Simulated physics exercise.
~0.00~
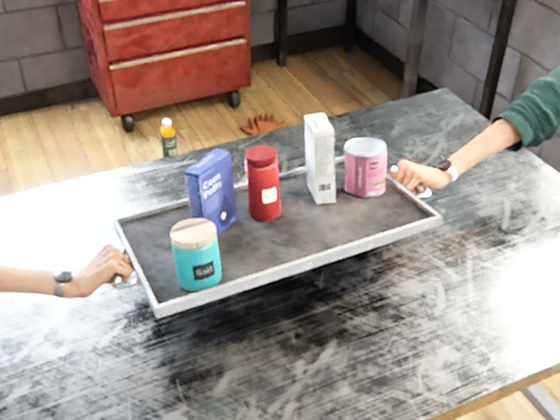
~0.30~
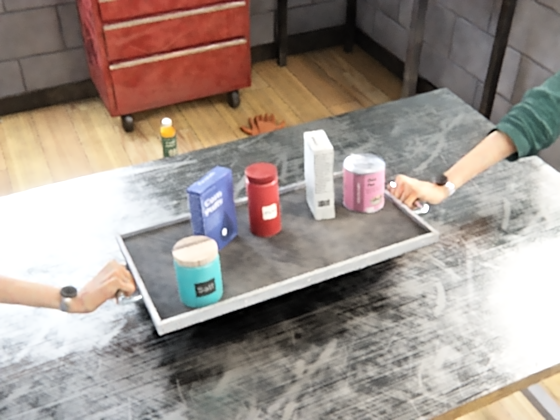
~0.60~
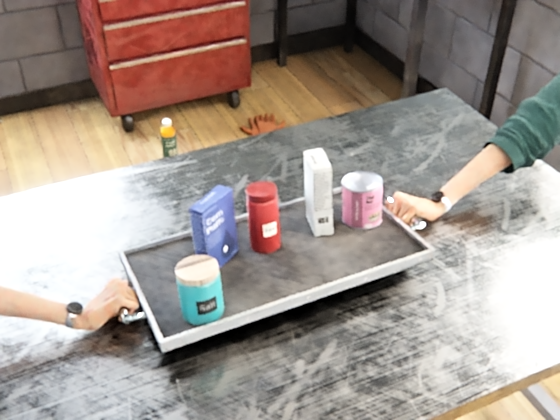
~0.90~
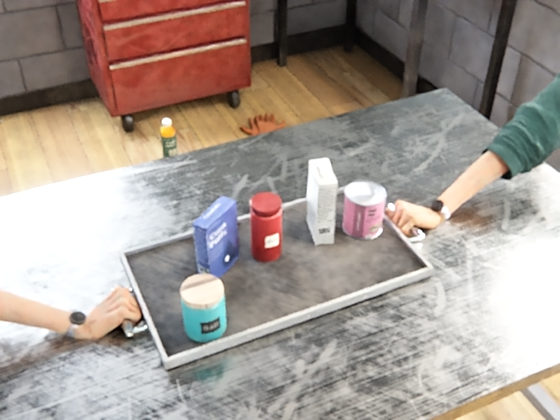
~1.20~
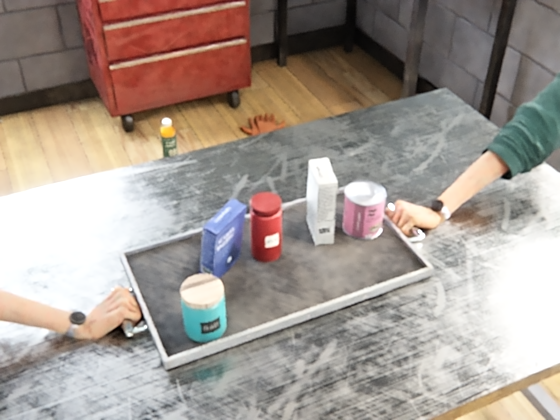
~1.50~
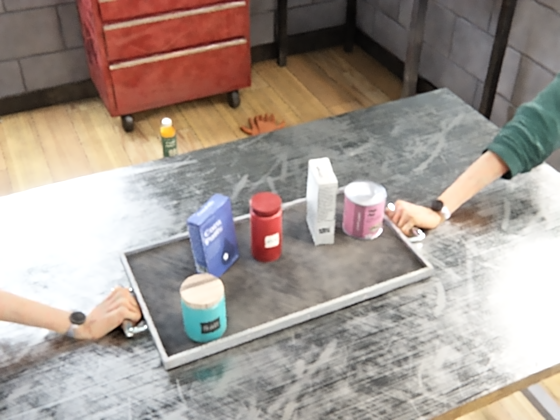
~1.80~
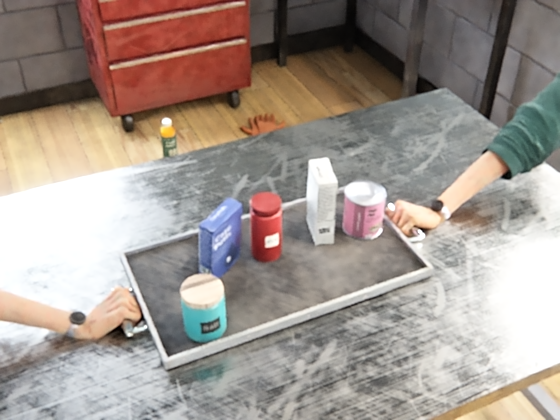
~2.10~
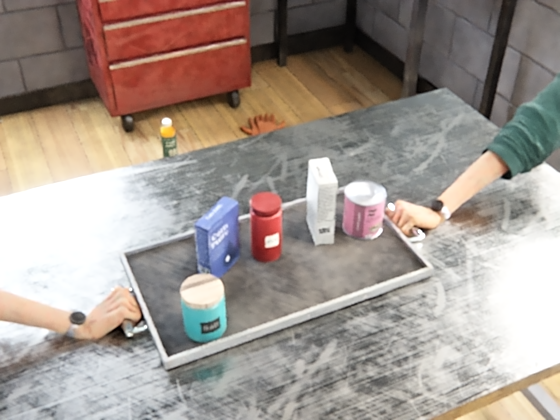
In this clip, two hands lower a tilted tray holding a turquoise jar, a blue packet, a red jar, a white packet and a pink tin onto a table. Once it lies flat, the blue packet rocks briefly and settles, leaving everything upright on the tray.
